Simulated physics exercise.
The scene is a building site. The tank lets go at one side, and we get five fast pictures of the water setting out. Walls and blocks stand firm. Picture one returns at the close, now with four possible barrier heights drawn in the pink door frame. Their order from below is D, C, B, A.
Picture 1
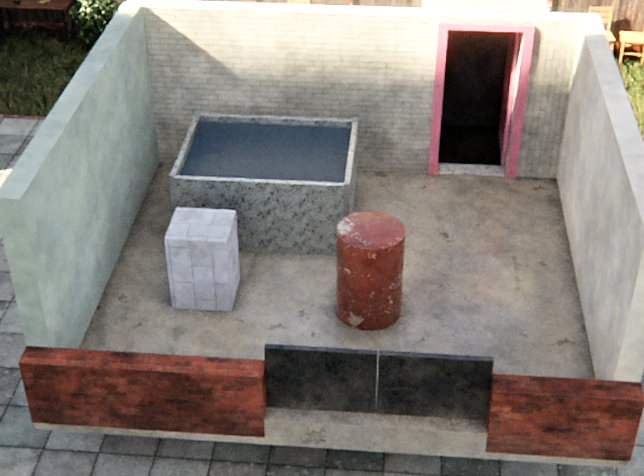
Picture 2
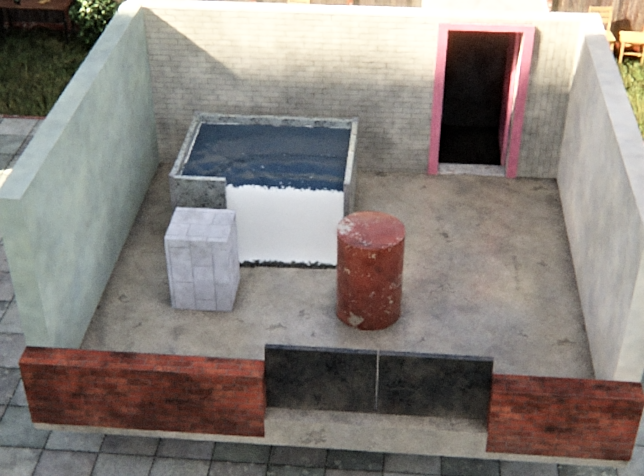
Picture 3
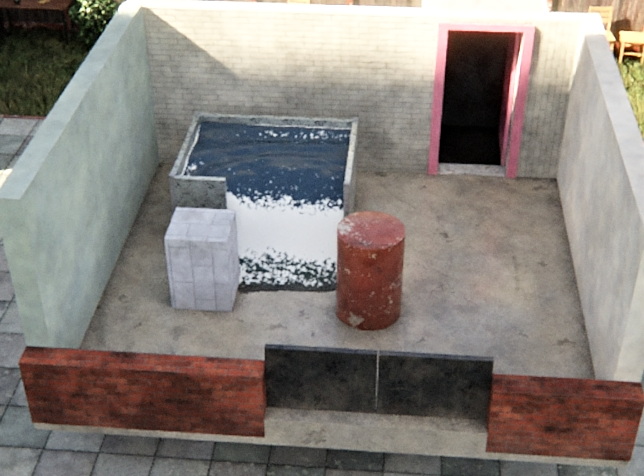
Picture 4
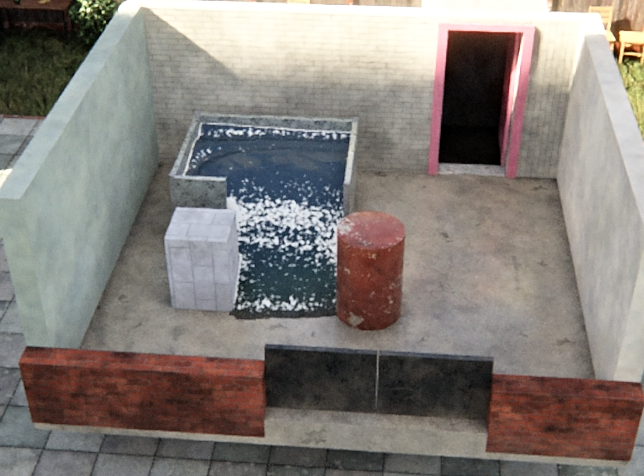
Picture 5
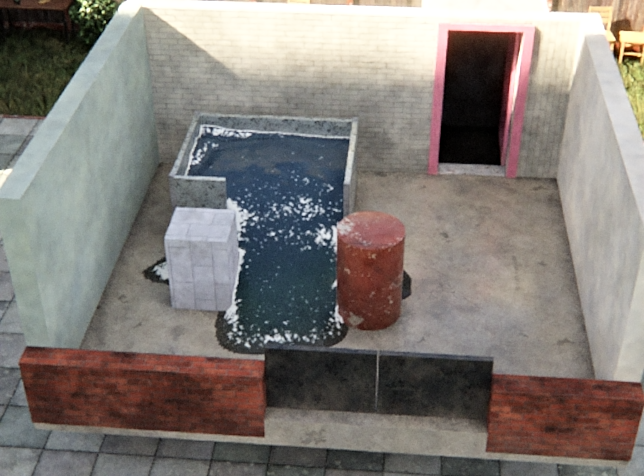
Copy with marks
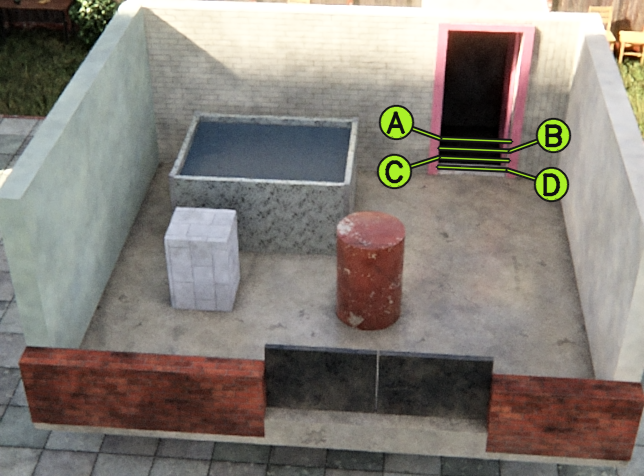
Water pouring out through the open front of a raised concrete tank, spreading forward between a pale block and a red cylinder.
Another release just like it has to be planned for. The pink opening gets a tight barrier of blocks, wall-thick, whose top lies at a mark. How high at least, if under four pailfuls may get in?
Go for C.
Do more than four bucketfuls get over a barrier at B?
No.
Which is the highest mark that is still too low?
That is mark D.
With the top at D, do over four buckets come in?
Yes, that goes wrong.
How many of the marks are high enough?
Three of the four.
In lime, A at (475, 140); B at (474, 149); C at (473, 159); D at (472, 168); from the bottom up D, C, B, A.
For mark A, nothing gets over.
For mark B, nothing gets over.
For mark C, nothing gets over.
For mark D, about 9 bucketfuls get in.
